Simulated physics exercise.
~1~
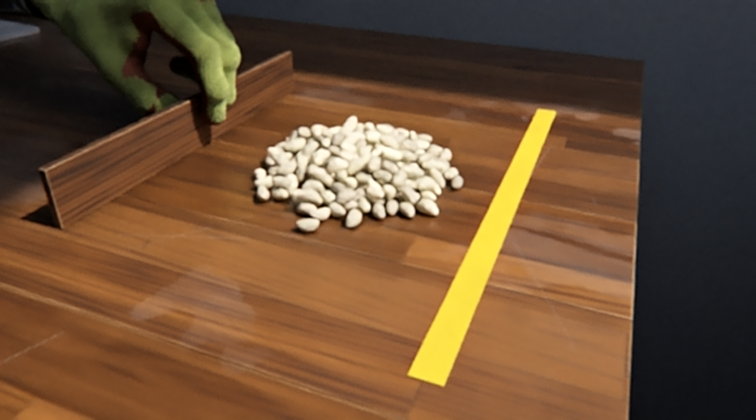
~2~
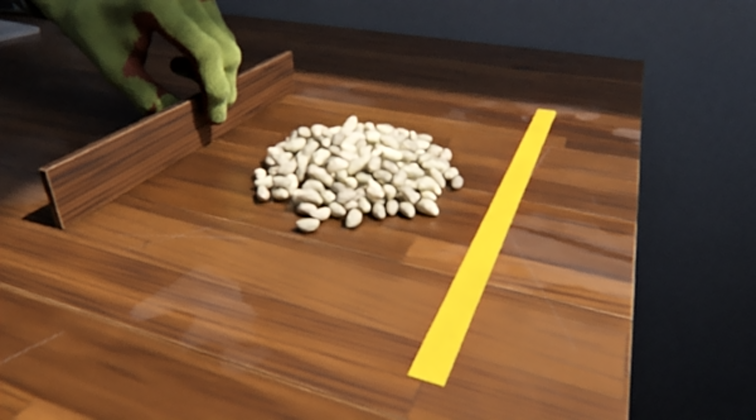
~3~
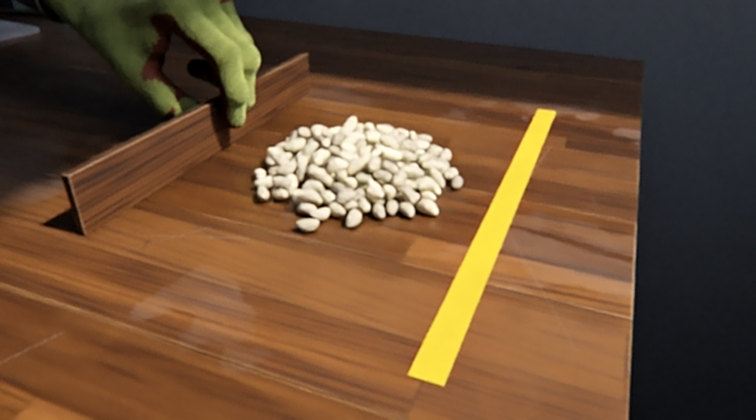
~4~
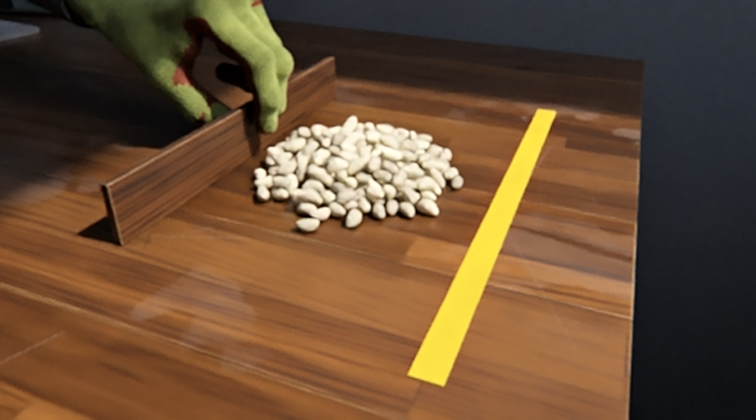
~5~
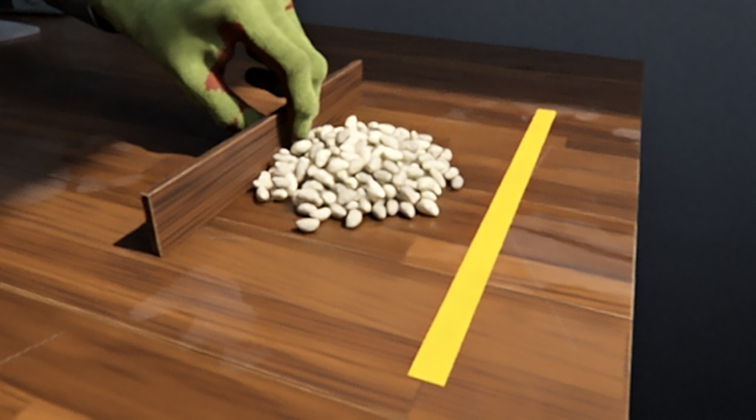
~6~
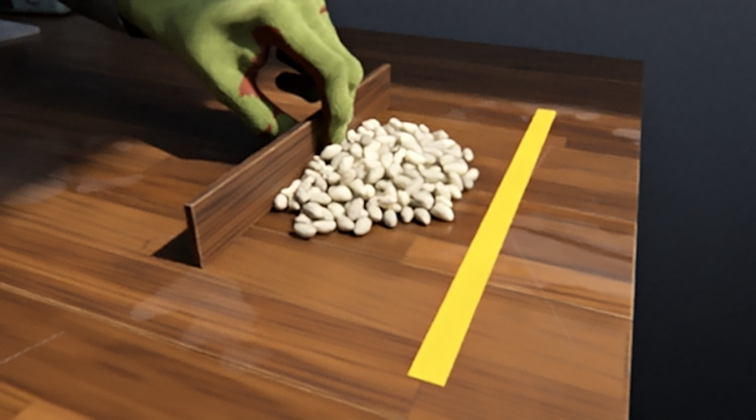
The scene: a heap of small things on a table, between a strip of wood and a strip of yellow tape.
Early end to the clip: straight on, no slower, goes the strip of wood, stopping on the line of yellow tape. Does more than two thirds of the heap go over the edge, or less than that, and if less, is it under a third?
No, under a third goes over.
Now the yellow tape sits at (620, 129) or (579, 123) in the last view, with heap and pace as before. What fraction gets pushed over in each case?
It would be around 100 per cent the first time and around 50 per cent the second.
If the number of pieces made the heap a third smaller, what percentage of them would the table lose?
10 %, about.
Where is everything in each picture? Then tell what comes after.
In the first picture, strip of wood at (76, 183), at rest; yellow tape at (544, 118), about a palm's width from the edge; edge at (637, 229); the heap at (360, 167), white beans.
In the second picture, strip of wood at (77, 183), at rest.
In the third picture, strip of wood at (99, 189); the heap at (360, 167).
In the fourth picture, strip of wood at (135, 198).
In the fifth picture, strip of wood at (174, 207); the heap at (361, 167), a small part pushed along.
In the sixth picture, strip of wood at (215, 217); yellow tape at (544, 118); edge at (637, 229); the heap at (386, 173), nearly all pushed along.
Soon, strip of wood still moving, near (419, 132); heap all on the table, its front near (566, 200).
A while on, strip of wood stopped at the yellow tape; heap a small part over the edge.
Towards the end, strip of wood stopped at the yellow tape; heap about a quarter over the edge.
Finally, strip of wood stopped at the yellow tape; heap about a quarter over the edge.
